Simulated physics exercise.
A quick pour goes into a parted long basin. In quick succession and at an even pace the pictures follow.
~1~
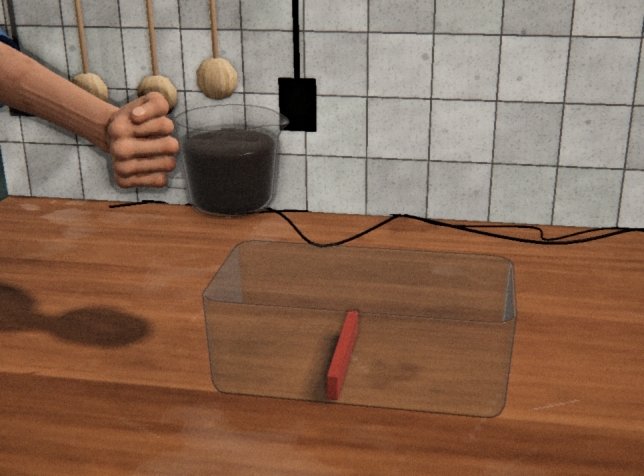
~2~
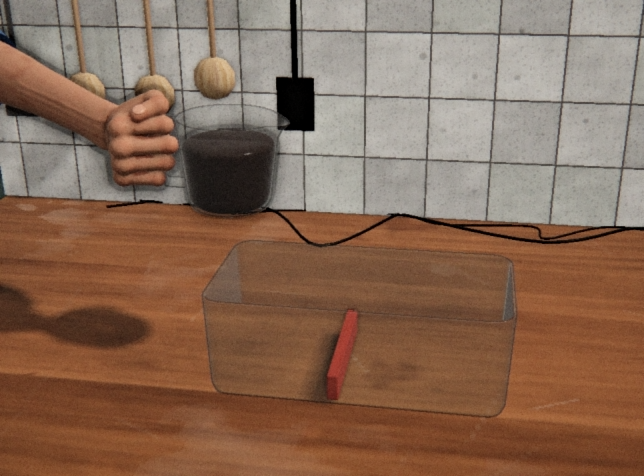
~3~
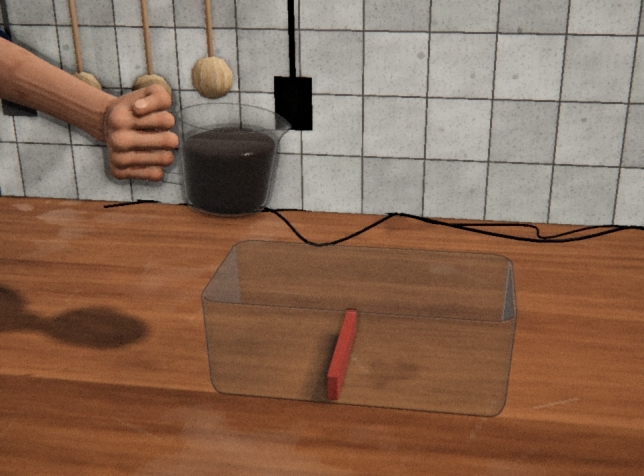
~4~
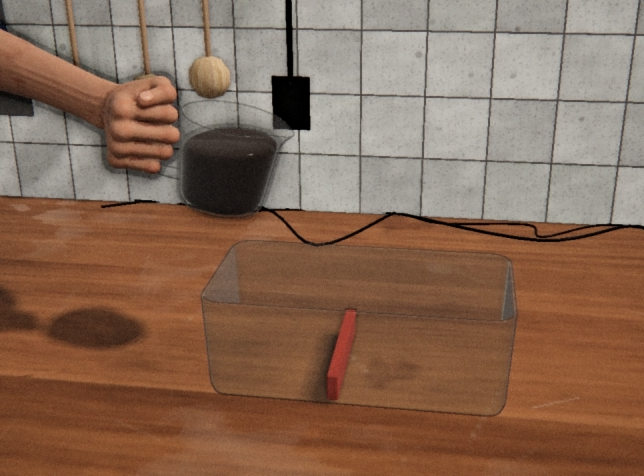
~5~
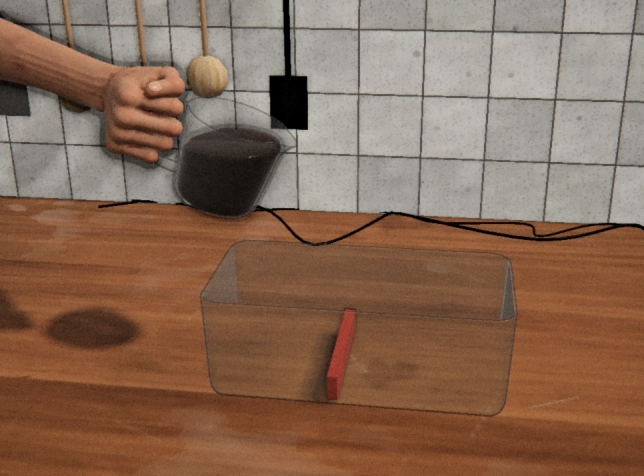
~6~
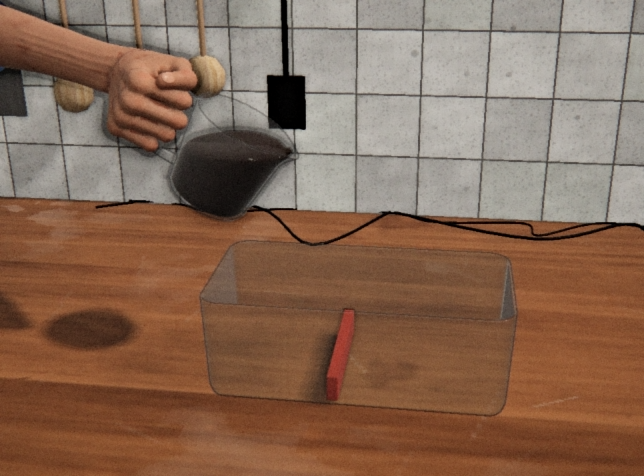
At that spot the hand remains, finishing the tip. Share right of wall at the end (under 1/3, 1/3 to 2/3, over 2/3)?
The share right of the wall does reach a third but does not go past two thirds.
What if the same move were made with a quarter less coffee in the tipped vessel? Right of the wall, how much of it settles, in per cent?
Roughly 25 in a hundred.
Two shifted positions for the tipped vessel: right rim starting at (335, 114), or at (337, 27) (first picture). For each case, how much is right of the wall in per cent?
95 % and 85 %.
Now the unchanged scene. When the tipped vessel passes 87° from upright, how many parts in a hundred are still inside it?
It still holds around 55 per cent there.
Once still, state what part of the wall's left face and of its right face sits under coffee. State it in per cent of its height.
Once it settles, the left reaches around 40 and the right around 30.
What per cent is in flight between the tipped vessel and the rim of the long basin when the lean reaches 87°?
It's close to 30 %.
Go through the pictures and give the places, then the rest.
In the first picture, it leans 0°; its right rim is at (288, 122); the coffee meets the walls at (186, 138) and (274, 142); the long basin's rim runs from (221, 269) to (514, 289); the wall's top is at (343, 342).
In the second picture, it leans 1°; its right rim is at (289, 123); the coffee meets the walls at (186, 138) and (275, 142).
In the third picture, it leans 5°; its right rim is at (291, 127); the coffee meets the walls at (186, 138) and (275, 143).
In the fourth picture, it leans 12°; its right rim is at (294, 134); the coffee meets the walls at (186, 139) and (277, 143).
In the fifth picture, it leans 20°; its right rim is at (297, 144); the coffee meets the walls at (187, 141) and (282, 145).
In the sixth picture, it leans 30°; its right rim is at (299, 157); the coffee meets the walls at (184, 142) and (291, 150).
A moment on, the tilt is 87° and 56 per cent is still to pour, 5 is left of the wall and 10 right of it.
Next, the tilt is 101° and 11 per cent is still to pour, 33 is left of the wall and 46 right of it.
Then the tilt is 101° and 1 per cent is still to pour, 48 is left of the wall and 49 right of it.
Later the tilt is 101° and 0 per cent is still to pour, 50 is left of the wall and 49 right of it.
In the end 50 per cent lies left of the wall, 50 right of it and 1 outside.
